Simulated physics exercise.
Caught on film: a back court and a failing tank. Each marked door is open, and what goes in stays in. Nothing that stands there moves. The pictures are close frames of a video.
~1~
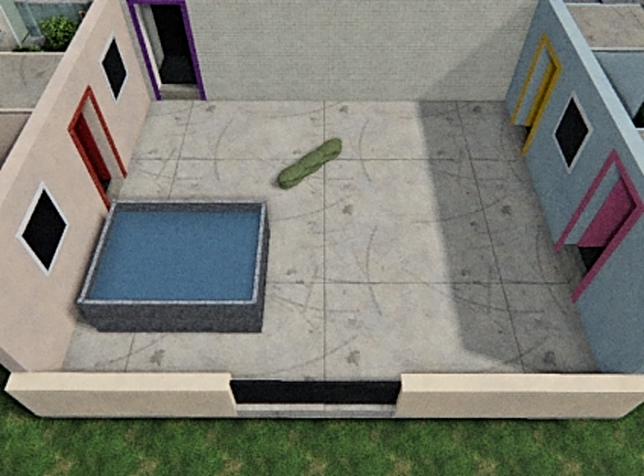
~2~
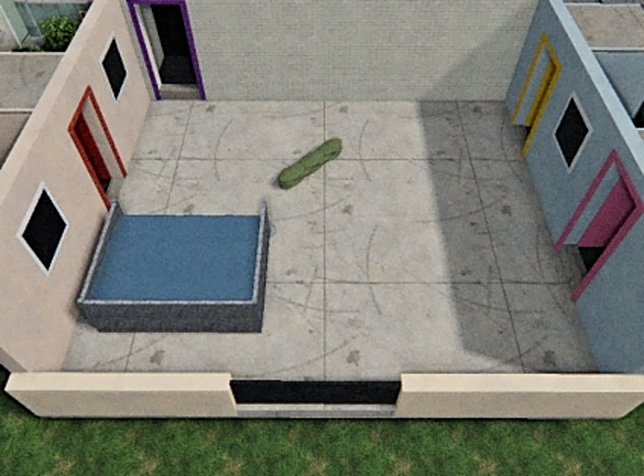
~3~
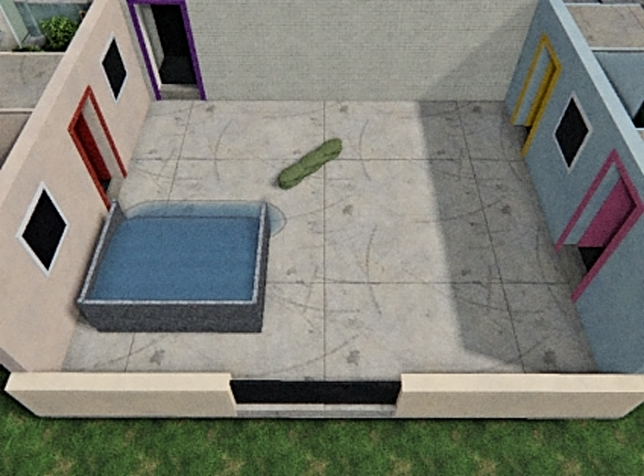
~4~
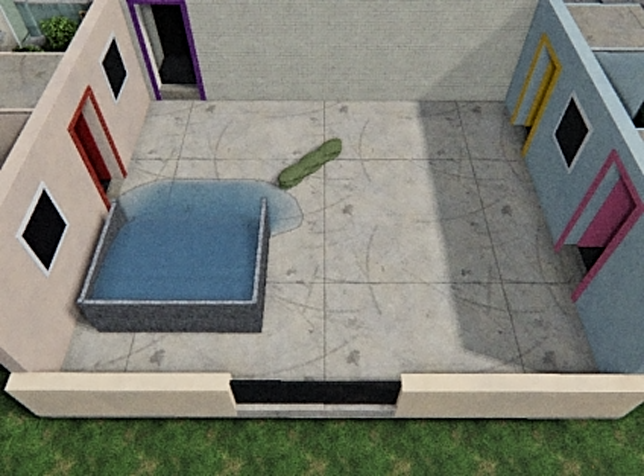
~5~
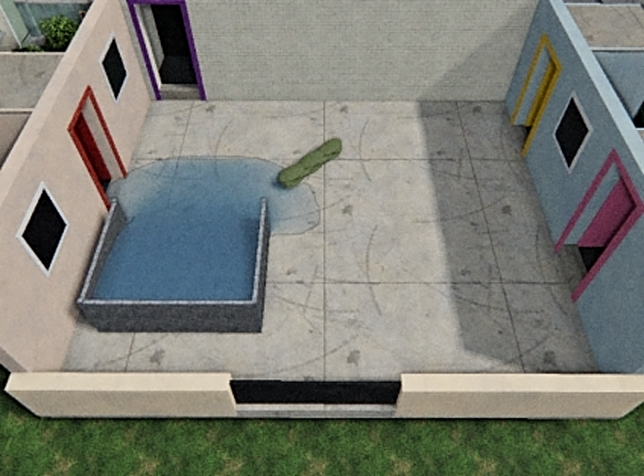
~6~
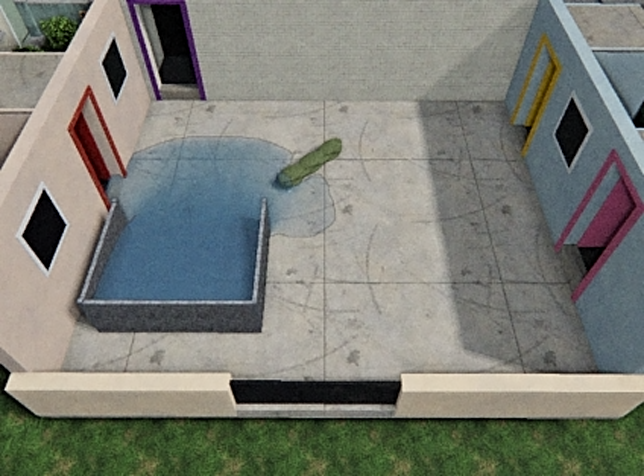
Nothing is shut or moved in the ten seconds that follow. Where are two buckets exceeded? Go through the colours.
One by one: The yellow door floods; the red door floods; the purple door floods; the pink door holds within the limit.
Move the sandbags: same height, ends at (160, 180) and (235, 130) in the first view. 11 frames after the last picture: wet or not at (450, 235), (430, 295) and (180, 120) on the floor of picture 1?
In that order: Dry, dry, covered.
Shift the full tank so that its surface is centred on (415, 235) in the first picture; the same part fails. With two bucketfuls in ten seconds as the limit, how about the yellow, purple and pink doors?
My reading: The yellow one goes over, the purple one stays under, the pink one takes less.
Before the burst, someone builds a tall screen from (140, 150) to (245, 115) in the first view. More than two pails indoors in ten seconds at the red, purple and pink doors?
In short: The red door goes over, the purple door lets less in, the pink door takes less.
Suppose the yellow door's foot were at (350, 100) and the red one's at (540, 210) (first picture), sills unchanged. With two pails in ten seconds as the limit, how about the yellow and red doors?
One by one: Yellow goes over; red takes more.
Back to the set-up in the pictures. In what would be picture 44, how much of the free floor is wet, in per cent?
I make it 65 per cent.
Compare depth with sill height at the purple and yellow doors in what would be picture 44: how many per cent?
In turn 40 and 560 per cent.
A moment on, water covers 30 % of the floor; the yellow door not reached, the red door over two buckets in, the purple door under two buckets in, the pink door not reached.
Next, water covers 40 % of the floor; the yellow door not reached, the red door far over two buckets in, the purple door over two buckets in, the pink door not reached.
Then, water covers 50 % of the floor; the yellow door not reached, the red door far over two buckets in, the purple door far over two buckets in, the pink door not reached.
Later, water covers 65 % of the floor; the yellow door far over two buckets in, the red door far over two buckets in, the purple door far over two buckets in, the pink door wet at the sill, nothing in.
In the end, water covers 90 % of the floor; the yellow door far over two buckets in, the red door far over two buckets in, the purple door far over two buckets in, the pink door wet at the sill, nothing in.
